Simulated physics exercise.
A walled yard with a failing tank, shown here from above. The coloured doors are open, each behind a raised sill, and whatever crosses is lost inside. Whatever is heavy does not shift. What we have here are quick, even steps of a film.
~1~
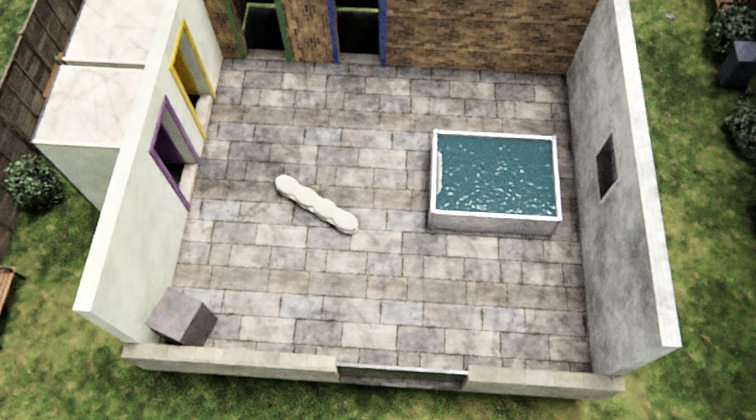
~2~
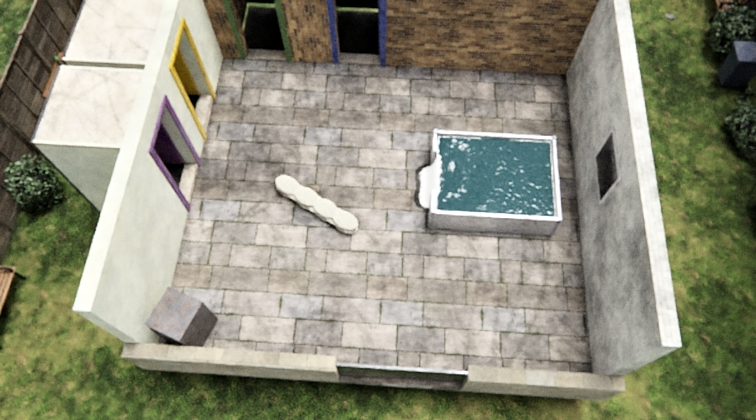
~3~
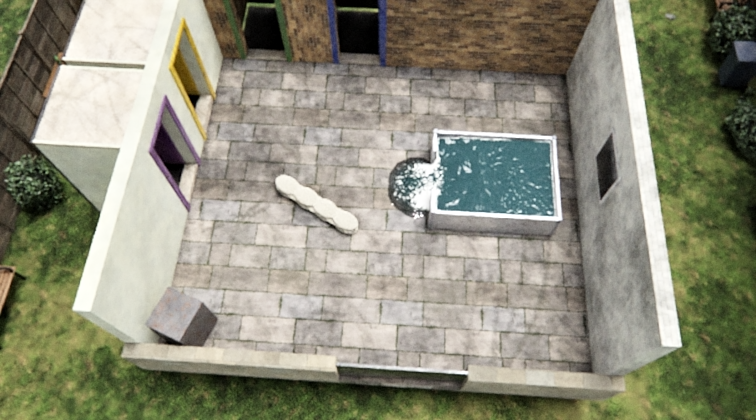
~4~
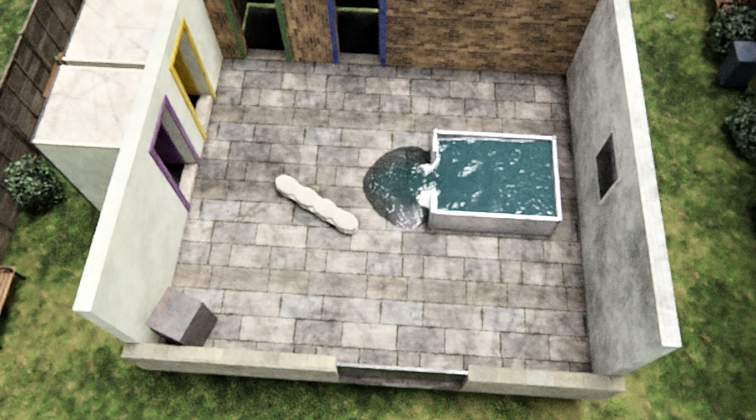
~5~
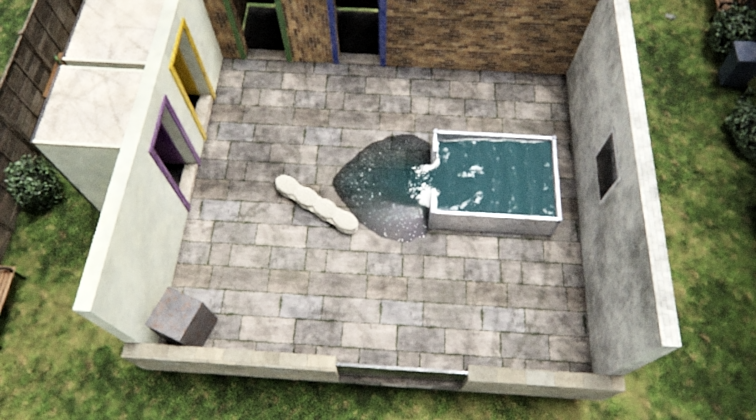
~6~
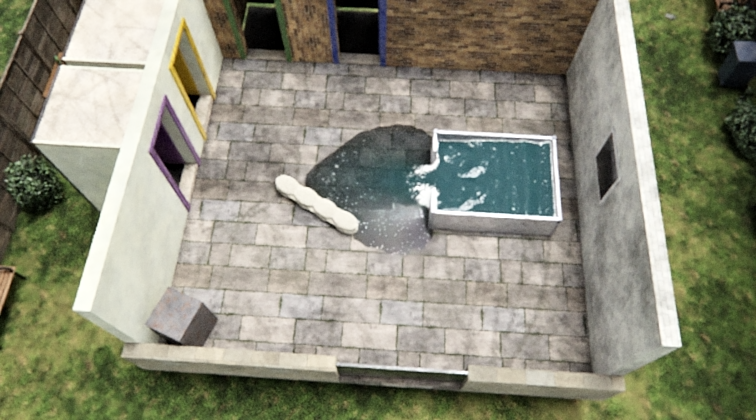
The video shows a walled paved yard from above, where water breaks out of the left side of a rectangular tank and spreads leftward across the paving, reaching a pale, bumpy barrier lying at an angle.
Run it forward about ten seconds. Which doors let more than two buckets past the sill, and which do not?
At the end, the purple door gets two buckets or less inside; the blue door gets two buckets or less inside; the yellow door gets two buckets or less inside; the green door gets more than two buckets inside.
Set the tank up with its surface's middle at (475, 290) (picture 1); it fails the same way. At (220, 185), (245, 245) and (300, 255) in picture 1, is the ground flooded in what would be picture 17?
In the order asked: Reached by the flood, reached by the flood, reached by the flood.
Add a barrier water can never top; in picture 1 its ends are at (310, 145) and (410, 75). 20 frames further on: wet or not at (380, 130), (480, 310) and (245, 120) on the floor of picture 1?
Log, spots one to three: Swamped; spared; swamped.
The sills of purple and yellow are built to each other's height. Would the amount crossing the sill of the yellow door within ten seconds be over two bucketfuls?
In that case the yellow door overshoots.
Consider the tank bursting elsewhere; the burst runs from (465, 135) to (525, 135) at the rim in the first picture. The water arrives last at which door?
That's the purple one.
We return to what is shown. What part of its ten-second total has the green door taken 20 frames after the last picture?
About 5 %.
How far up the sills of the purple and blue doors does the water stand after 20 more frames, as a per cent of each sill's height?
About 60 %, then 60 %.
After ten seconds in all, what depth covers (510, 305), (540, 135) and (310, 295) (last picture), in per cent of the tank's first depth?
In the order asked, some 0, 4 and 6 in a hundred.
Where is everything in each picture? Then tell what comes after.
In the first frame, still water in the tank at (495, 176).
In the second frame, the front is at (424, 168), out from the gap at (434, 183).
In the third frame, water pours out at (434, 183) and has run to (394, 177).
In the fourth frame, water pours out at (434, 183) and has run to (369, 176).
In the fifth frame, the front is at (339, 179), out from the gap at (434, 183).
In the sixth frame, water pours out at (434, 182) and has run to (312, 175).
A moment on, water covers 20 % of the floor; the purple door not reached, the blue door not reached, the yellow door not reached, the green door not reached.
Next, water covers 35 % of the floor; the purple door wet at the sill, nothing in, the blue door not reached, the yellow door wet at the sill, nothing in, the green door not reached.
Then, water covers 40 % of the floor; the purple door wet at the sill, nothing in, the blue door wet at the sill, nothing in, the yellow door under two buckets in, the green door under two buckets in.
Later, water covers 50 % of the floor; the purple door wet at the sill, nothing in, the blue door wet at the sill, nothing in, the yellow door under two buckets in, the green door far over two buckets in.
In the end, water covers 75 % of the floor; the purple door wet at the sill, nothing in, the blue door under two buckets in, the yellow door under two buckets in, the green door far over two buckets in.
